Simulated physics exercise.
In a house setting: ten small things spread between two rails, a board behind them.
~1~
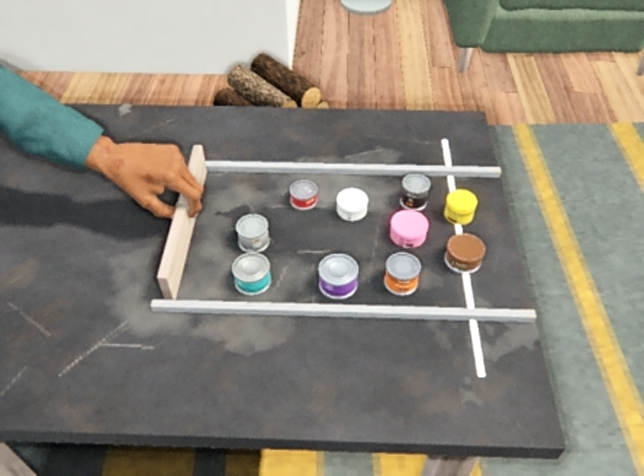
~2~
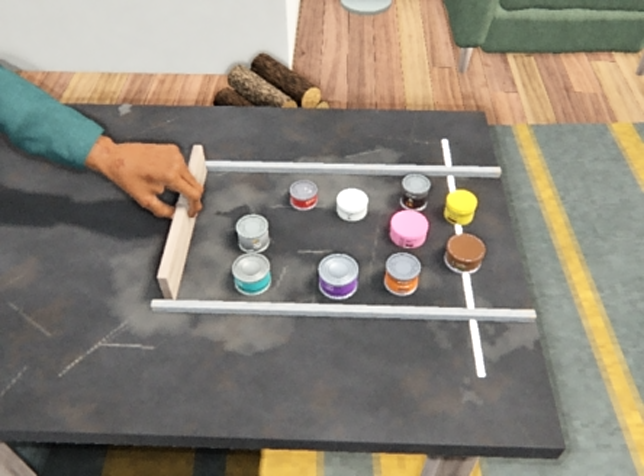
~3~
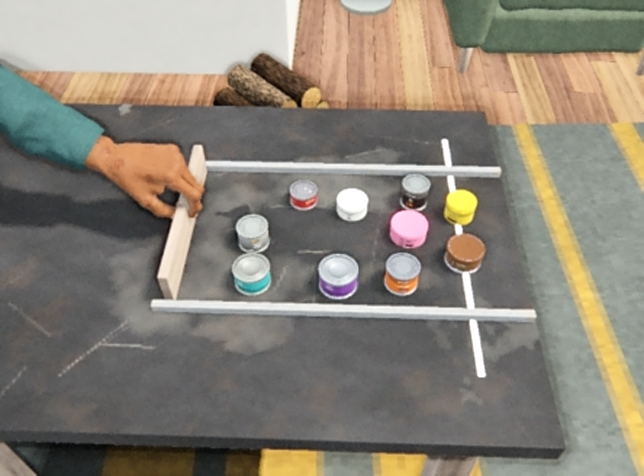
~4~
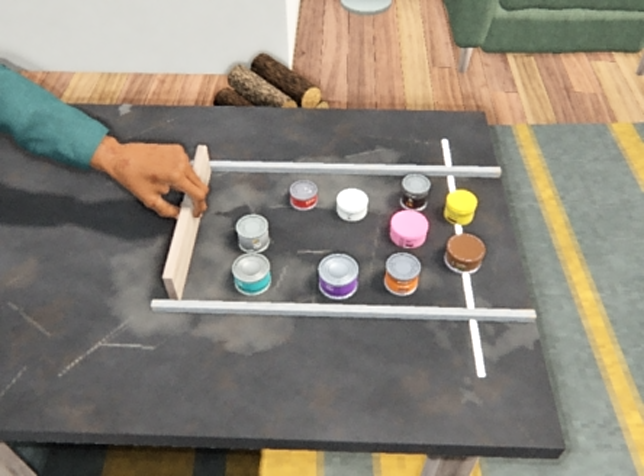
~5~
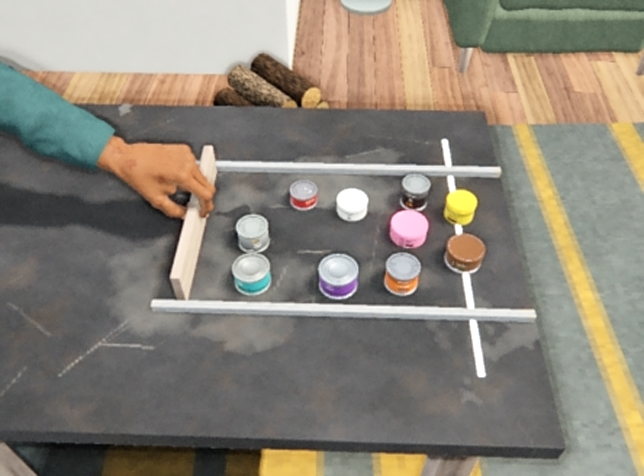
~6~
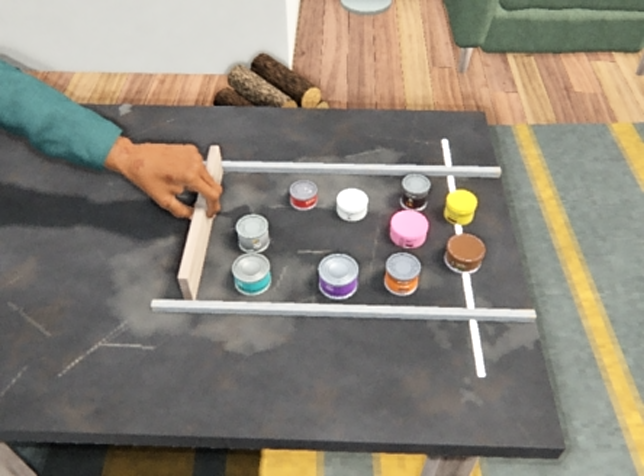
The clip opens on a dark tabletop where ten small colorful tubs and tins sit between two pale rails, a hand in a teal sleeve gripping a wooden board at left. The board stays still at first, then the hand slides it slightly right, while the containers remain in place.
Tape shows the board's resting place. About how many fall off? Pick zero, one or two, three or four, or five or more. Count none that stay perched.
One or two fall off.
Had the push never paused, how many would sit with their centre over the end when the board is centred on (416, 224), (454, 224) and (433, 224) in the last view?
Respectively, 0, 1 and 0.
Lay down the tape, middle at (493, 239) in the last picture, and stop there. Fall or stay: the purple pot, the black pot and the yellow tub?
Going in order, the purple pot goes off the edge, then the black pot goes off the edge, then the yellow tub goes off the edge.
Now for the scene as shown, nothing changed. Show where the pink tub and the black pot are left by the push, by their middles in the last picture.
The first sits around (504, 229), while the other sits around (495, 190).
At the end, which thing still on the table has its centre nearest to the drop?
The answer is the purple pot.
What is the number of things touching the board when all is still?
It's 4.
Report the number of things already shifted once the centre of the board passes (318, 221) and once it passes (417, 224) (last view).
The count reaches 6 first and 10 second.
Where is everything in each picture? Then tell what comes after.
The first picture shows yellow tub (460, 208); brown pot (464, 253); black pot (415, 193); board (185, 218); tape (460, 238).
The second picture shows brown pot (464, 254); grey tin (253, 234).
The third picture shows black pot (415, 193); board (185, 218).
The fourth picture shows yellow tub (460, 208); purple pot (338, 277).
The fifth picture shows brown pot (464, 254); orange tin (402, 274).
The sixth picture shows yellow tub (460, 208); brown pot (464, 254); black pot (415, 193); board (203, 218); tape (460, 238).
Soon after, none off yet; yellow tub at rest near (460, 208); brown pot at rest near (464, 254); black pot at rest near (415, 193).
By the end, the number that fall off is one or two; fallen, orange tin and yellow tub.
